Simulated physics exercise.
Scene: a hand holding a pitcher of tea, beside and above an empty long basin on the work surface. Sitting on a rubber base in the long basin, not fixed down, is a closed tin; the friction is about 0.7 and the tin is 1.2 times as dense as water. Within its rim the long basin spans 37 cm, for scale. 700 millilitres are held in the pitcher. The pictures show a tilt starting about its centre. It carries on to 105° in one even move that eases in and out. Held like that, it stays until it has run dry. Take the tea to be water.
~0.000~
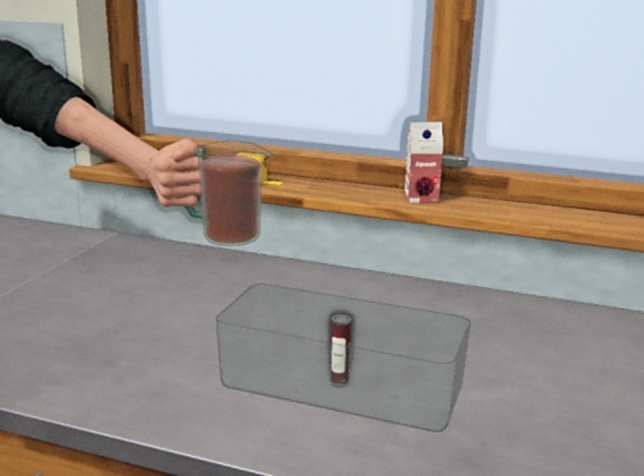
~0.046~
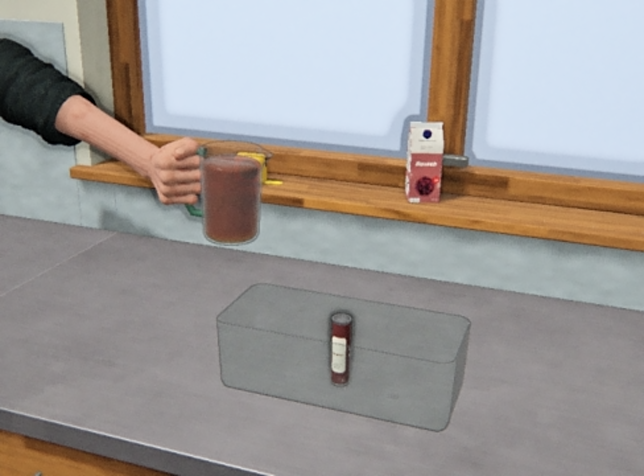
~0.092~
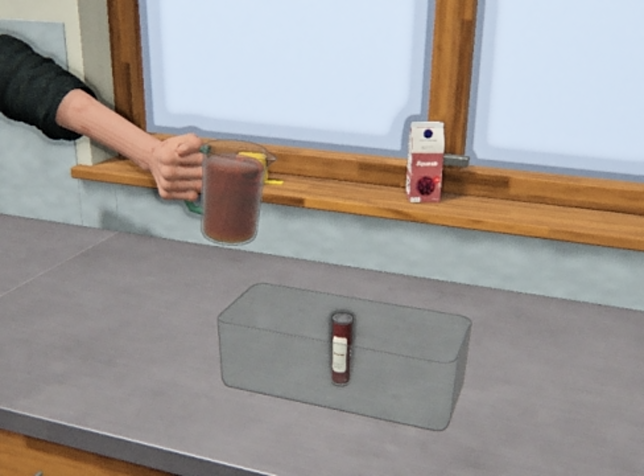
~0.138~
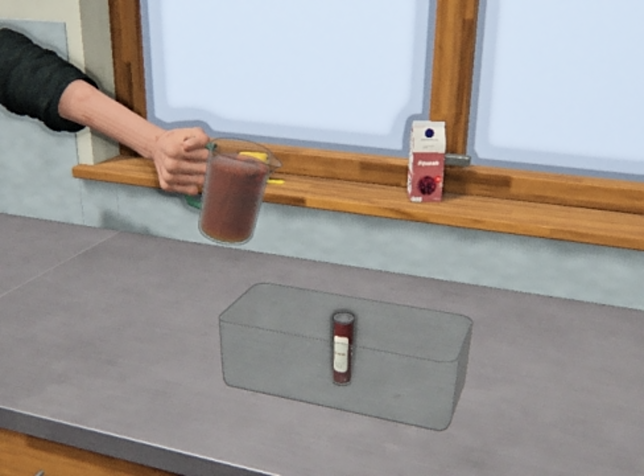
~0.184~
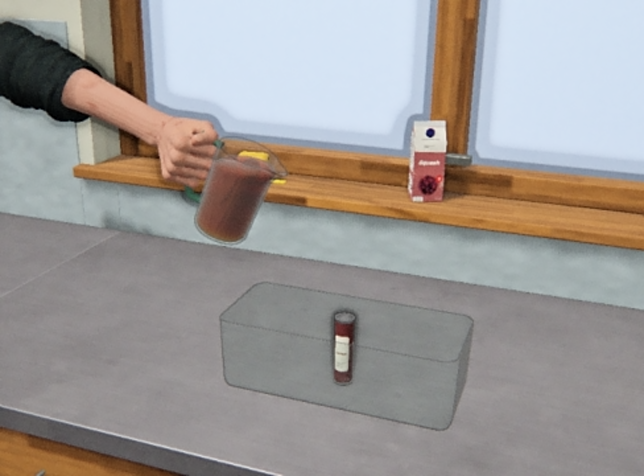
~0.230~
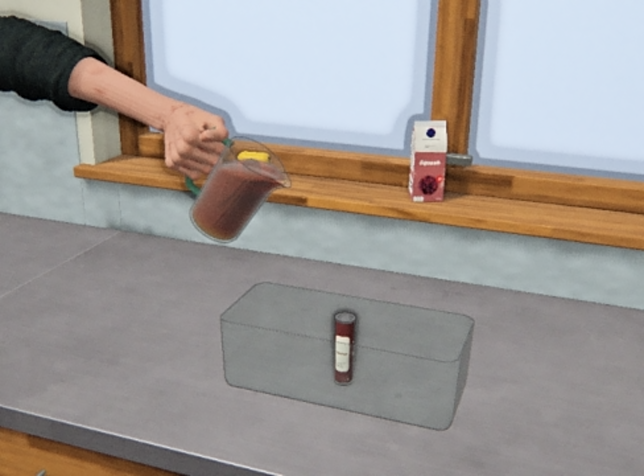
A hand holding a clear pitcher of reddish-brown liquid upright, then gradually tilting it rightward above a counter with a clear basin.
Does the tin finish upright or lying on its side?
It finishes lying on its side.
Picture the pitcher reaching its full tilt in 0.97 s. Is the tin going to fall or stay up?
Then the tin tumbles.
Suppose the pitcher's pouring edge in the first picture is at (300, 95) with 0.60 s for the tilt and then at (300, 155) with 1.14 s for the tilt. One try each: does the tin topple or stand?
Try 1: Still standing; try 2: Tipped over.
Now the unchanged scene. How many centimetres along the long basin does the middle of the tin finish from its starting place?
Around 10.0 cm.
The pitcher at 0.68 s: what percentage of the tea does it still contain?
About 22 per cent.
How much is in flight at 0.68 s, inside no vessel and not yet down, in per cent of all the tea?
It comes to some 24 percent of the total.
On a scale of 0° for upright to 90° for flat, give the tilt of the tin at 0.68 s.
15°.
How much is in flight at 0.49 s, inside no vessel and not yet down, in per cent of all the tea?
Close to 26 per cent, I'd say.
By 0.49 s the tilt is 97° and 64 per cent is still to pour; the tin stands where it began.
By 0.68 s the tilt is 105° and 23 per cent is still to pour; the tin leans 13°.
By 0.88 s the tilt is 105° and 4 per cent is still to pour; the tin lies on its side.
By 1.10 s the tilt is 105° and 0 per cent is still to pour; the tin lies on its side.
At rest the tin lies on its side.
